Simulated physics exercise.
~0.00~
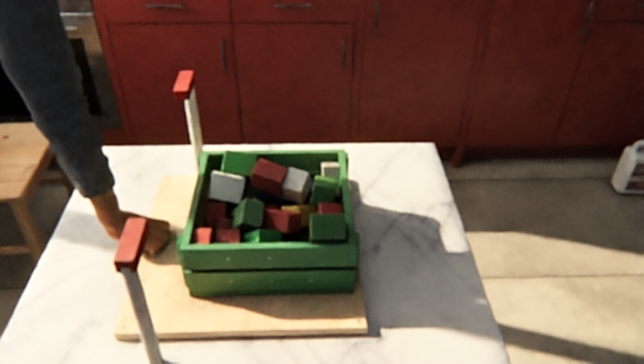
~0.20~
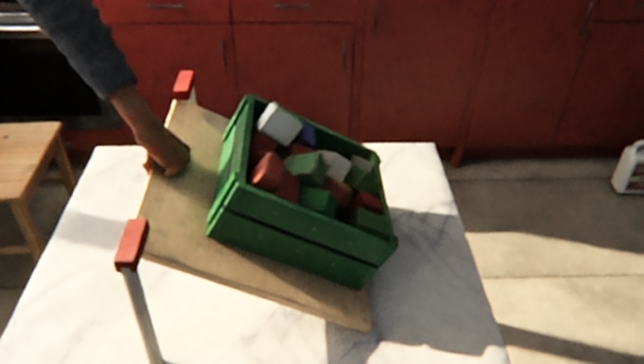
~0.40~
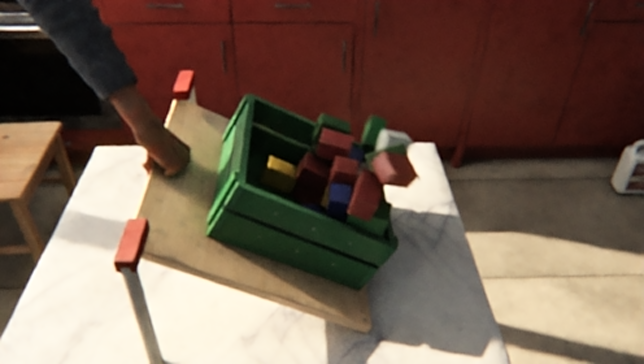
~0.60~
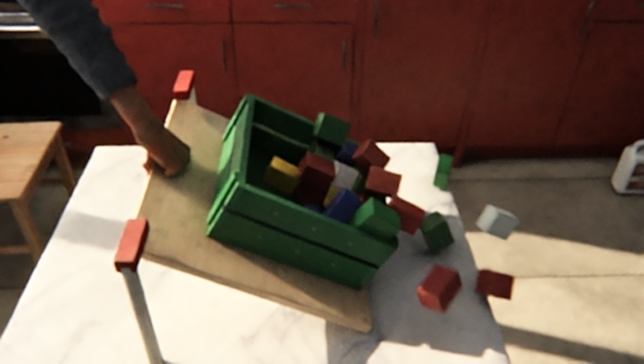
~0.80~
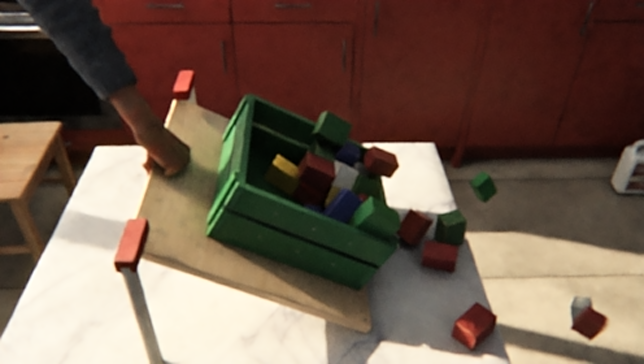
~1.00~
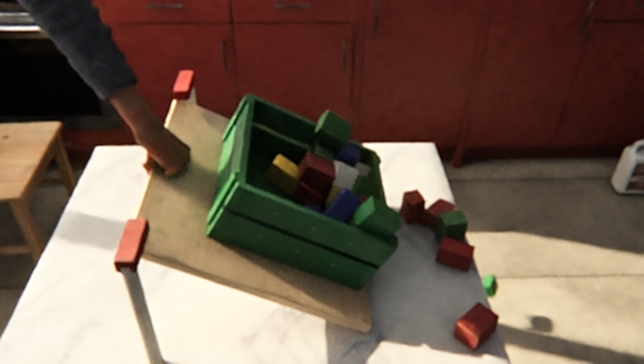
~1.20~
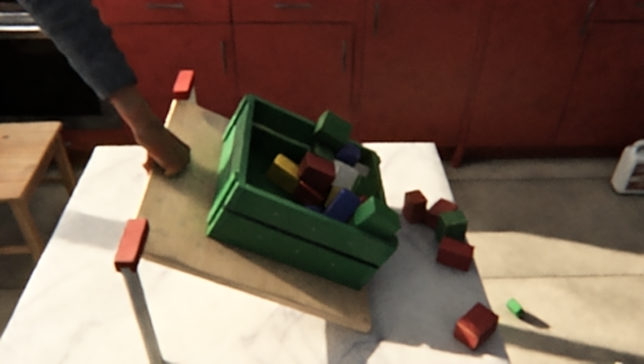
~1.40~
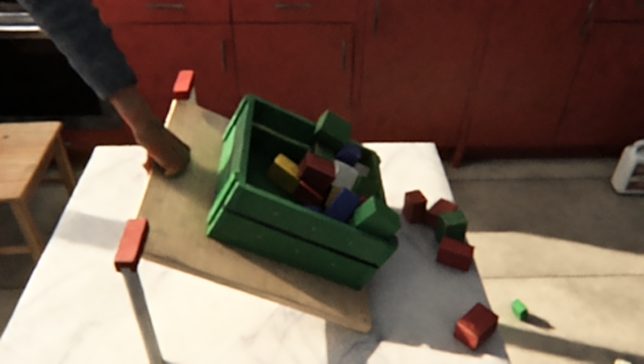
A hand tipping up a board with a green crate, flinging some colored blocks onto the marble table and floor.
